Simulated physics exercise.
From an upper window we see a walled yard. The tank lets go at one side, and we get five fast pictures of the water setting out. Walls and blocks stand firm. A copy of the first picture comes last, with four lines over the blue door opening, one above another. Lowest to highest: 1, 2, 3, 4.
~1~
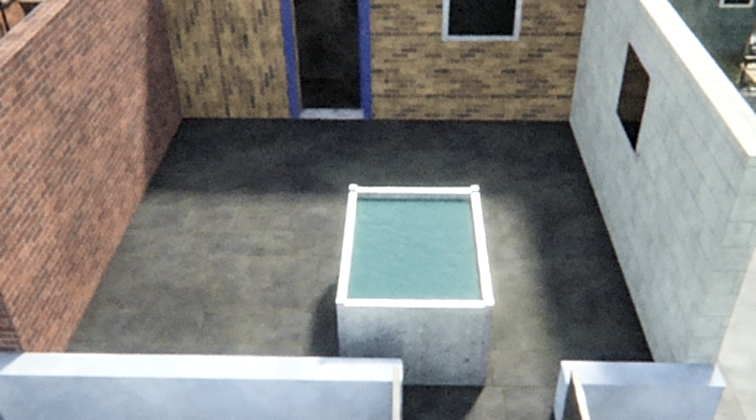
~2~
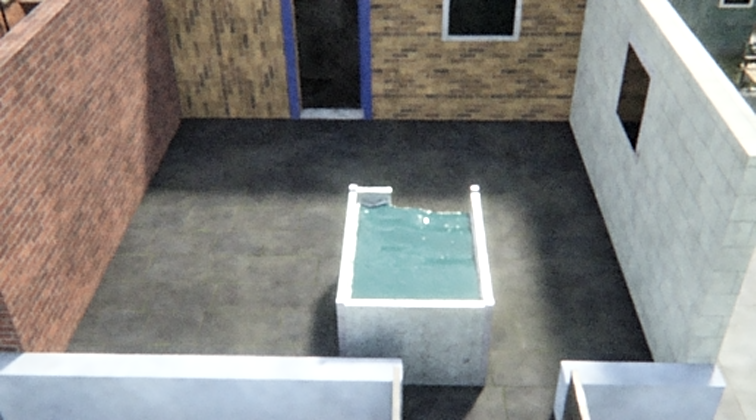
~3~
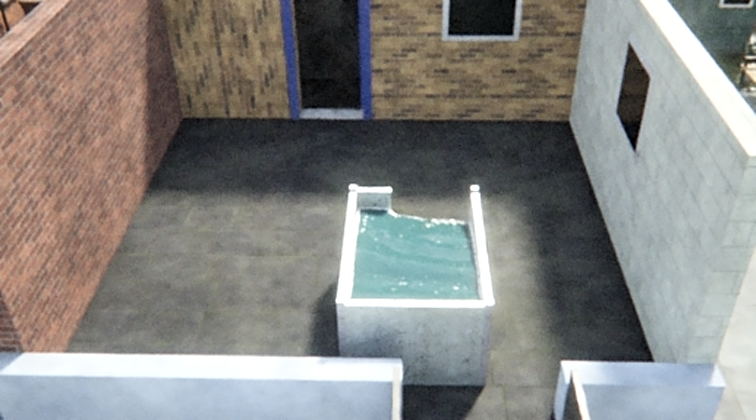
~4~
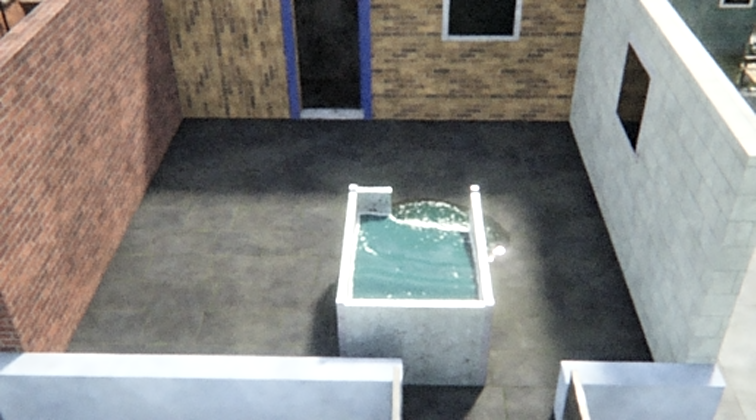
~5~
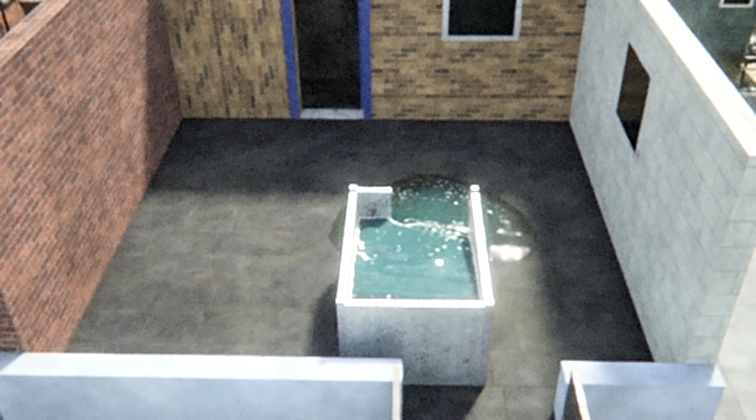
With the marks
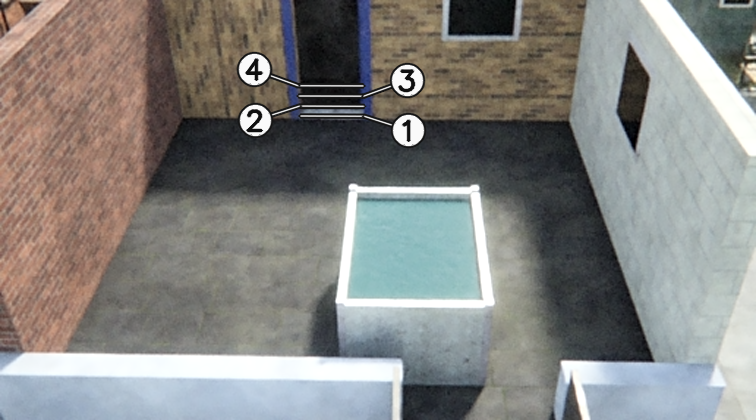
Water pours from the back of a raised tank and spreads across the yard's dark ground.
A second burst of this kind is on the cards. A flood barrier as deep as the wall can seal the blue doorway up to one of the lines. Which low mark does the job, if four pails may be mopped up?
2 is the one.
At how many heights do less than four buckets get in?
Three of them.
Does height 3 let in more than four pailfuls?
No, that is safe.
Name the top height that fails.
That would be 1.
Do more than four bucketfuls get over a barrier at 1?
Yes.
In white, 1 at (332, 116); 2 at (331, 106); 3 at (331, 96); 4 at (330, 85); from the bottom up 1, 2, 3, 4.
If 1 is chosen, some 15 bucketfuls get in.
If 2 is chosen, a splash gets over, under a bucket.
If 3 is chosen, nothing gets over.
If 4 is chosen, nothing gets over.
